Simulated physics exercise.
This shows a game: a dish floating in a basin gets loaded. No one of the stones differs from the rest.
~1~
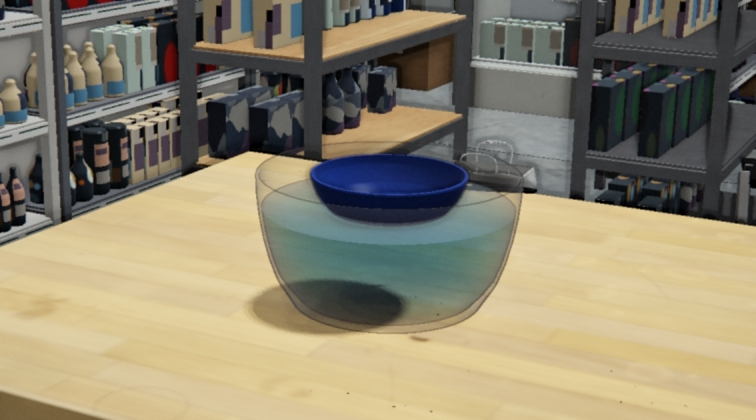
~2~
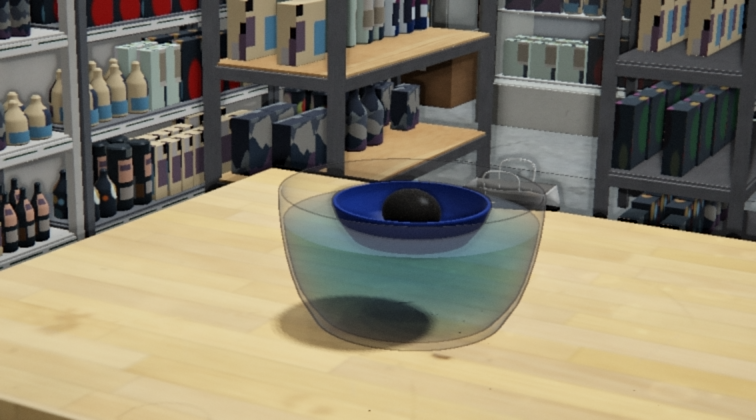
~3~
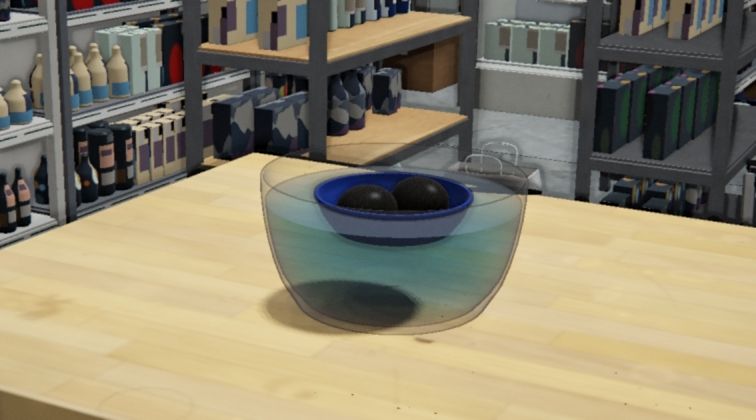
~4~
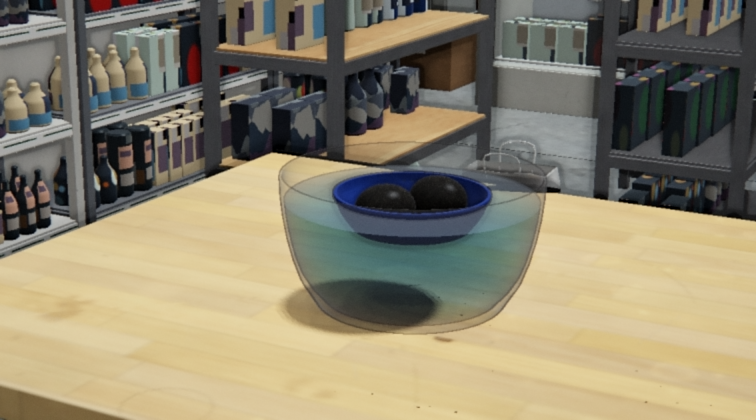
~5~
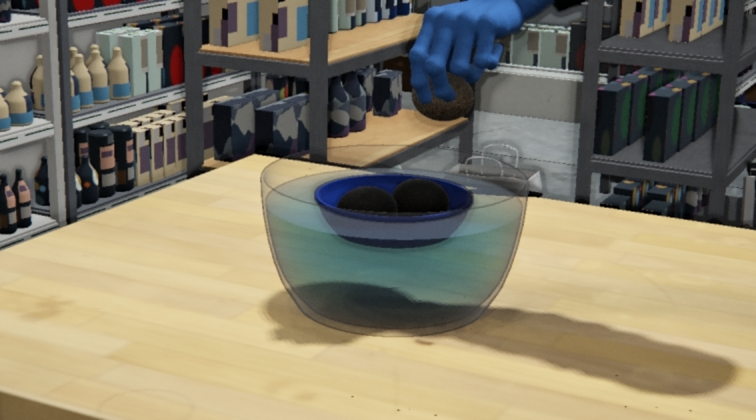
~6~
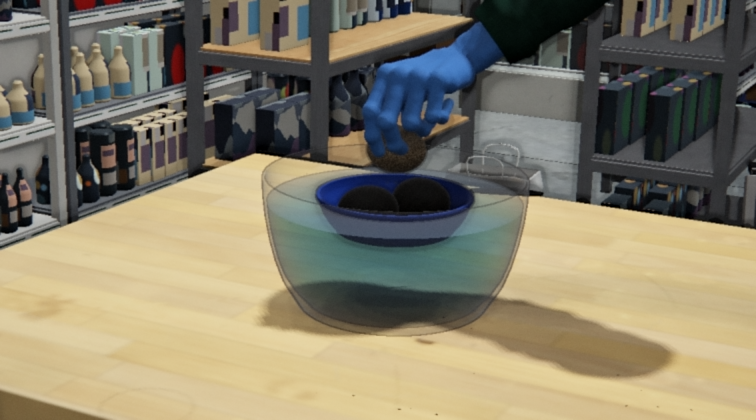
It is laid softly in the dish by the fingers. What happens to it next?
It fills and goes down.
Shortly, the stone is in and the dish dips.
Then, water pours in over its edge.
At the finish, the dish lies on the bottom with its load.
